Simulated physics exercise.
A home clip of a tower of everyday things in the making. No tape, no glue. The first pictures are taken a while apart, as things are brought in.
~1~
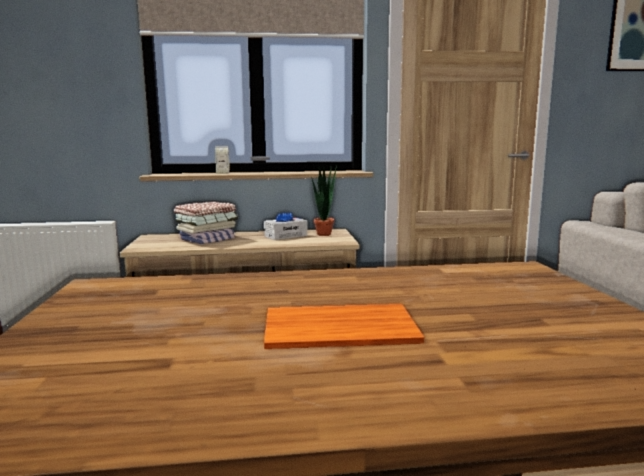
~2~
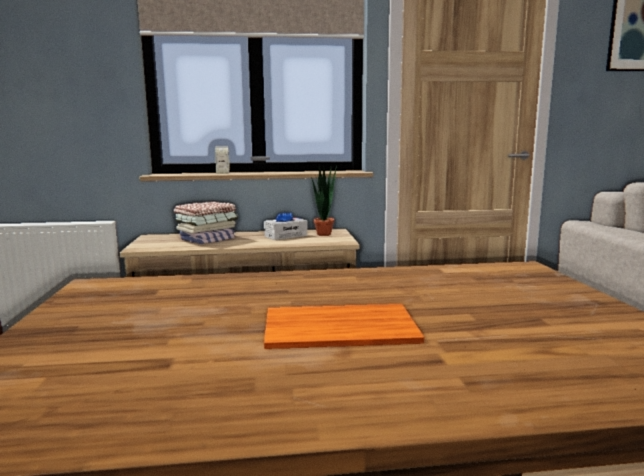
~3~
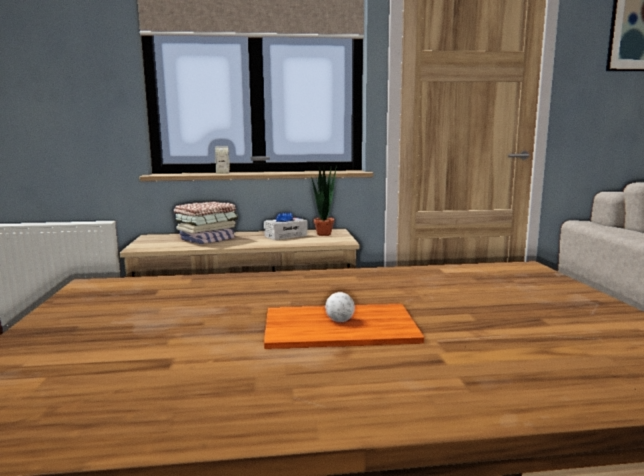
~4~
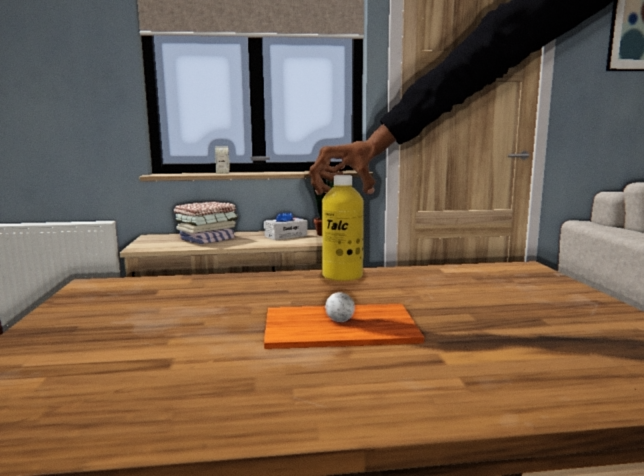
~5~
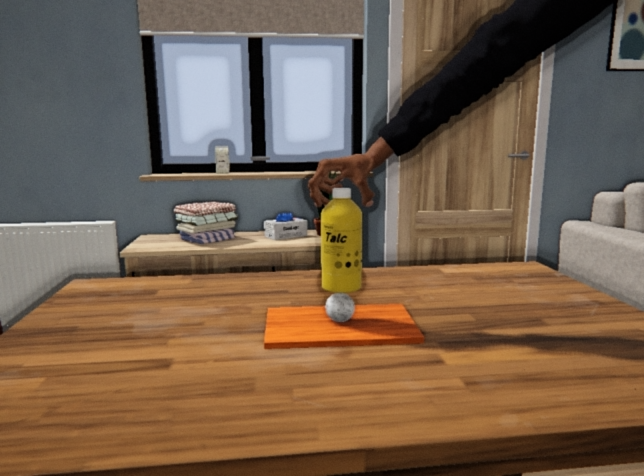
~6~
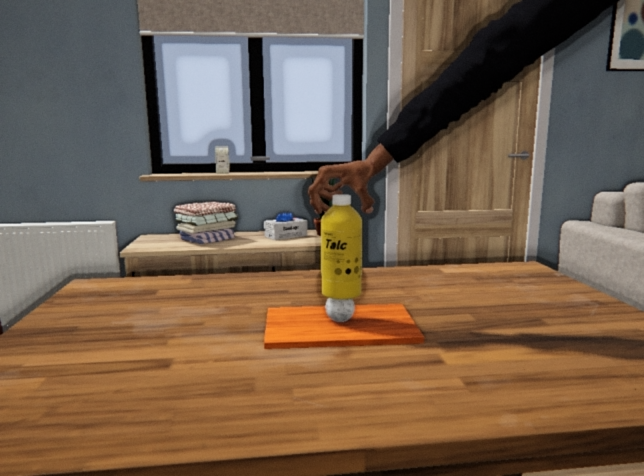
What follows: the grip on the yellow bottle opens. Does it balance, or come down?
As it turns out, it gives way.
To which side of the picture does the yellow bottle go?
It goes to the right.
Then, 0.60 s past the last view, yellow bottle now fallen.
Then, 0.70 s past the last view, white ball displaced a little.
Then, 0.90 s past the last view, as before.
Then, 1.50 s past the last view, yellow bottle resting near (470, 304).
Finally, fallen, yellow bottle; the other 2 still in place. Final places as the last picture's camera would see them, yellow bottle near (471, 305). The pile loses its balance.
